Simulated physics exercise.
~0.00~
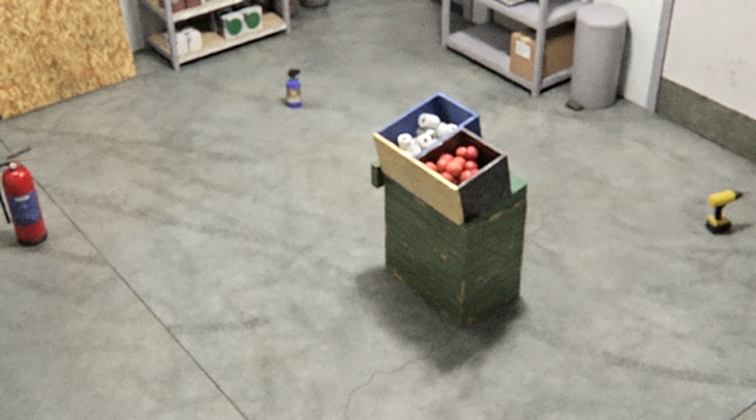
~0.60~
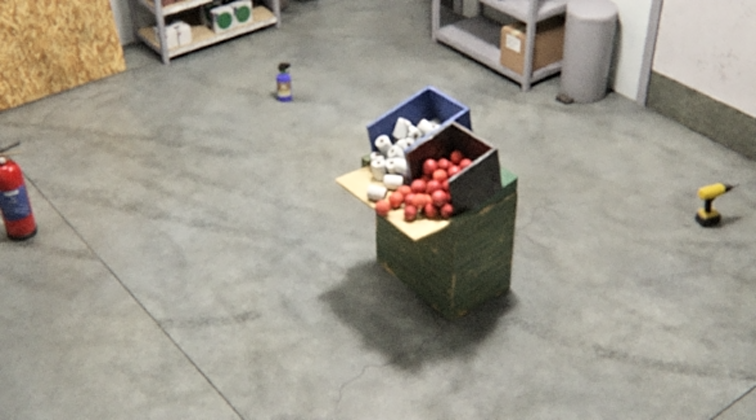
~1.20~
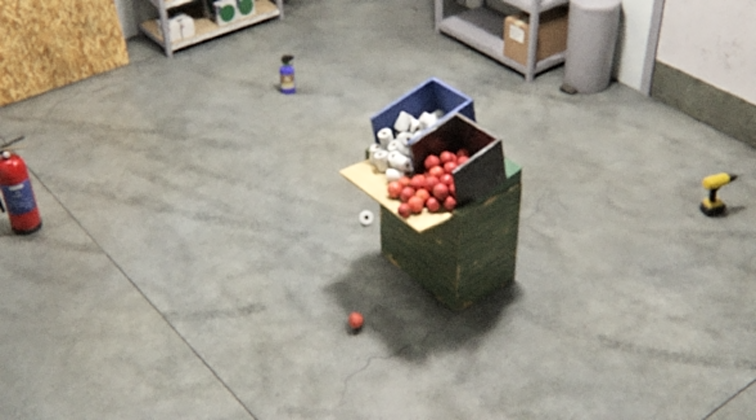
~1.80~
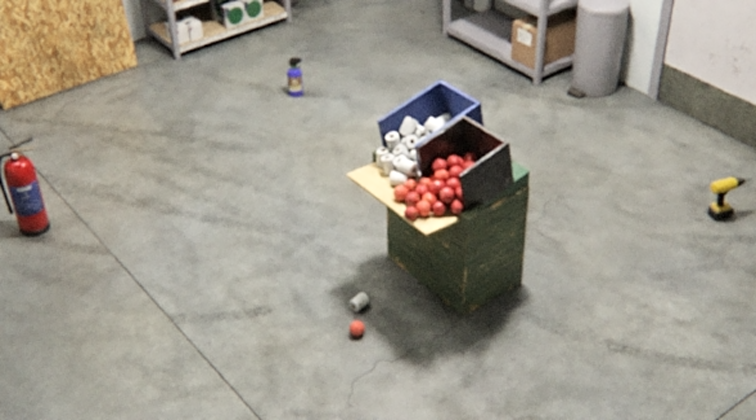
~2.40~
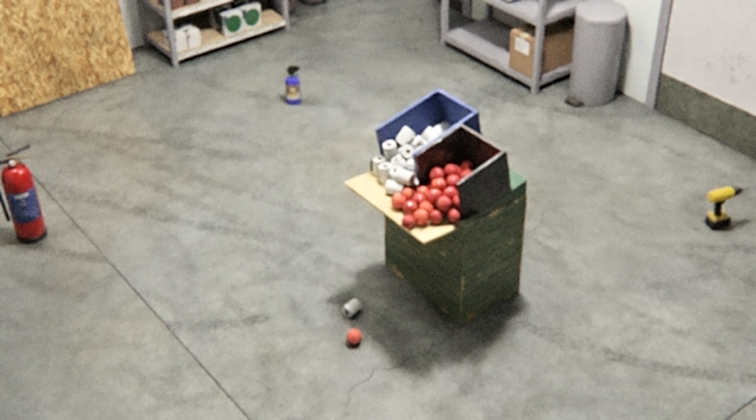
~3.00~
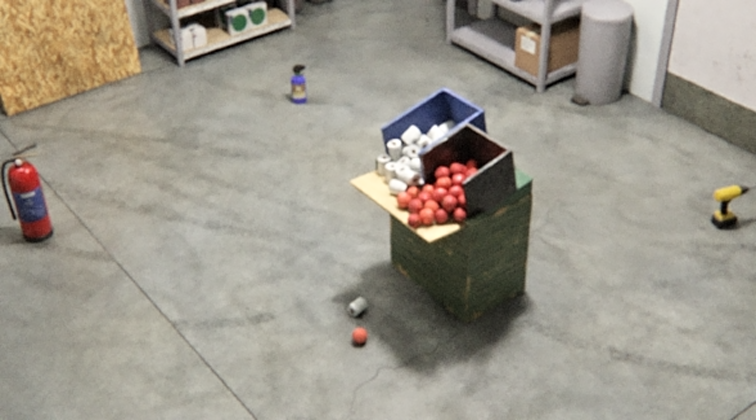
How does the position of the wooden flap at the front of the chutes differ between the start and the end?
At the start the flap is leaning up against the fronts of the chutes, and at the end it is down on its side, jutting outward with goods resting on it.
The video shows a blue chute of white paper rolls and a black chute of tomatoes on a green stand. The wooden flap across their fronts drops, the goods slide onto it, and one tomato and one roll fall and end up on the floor.
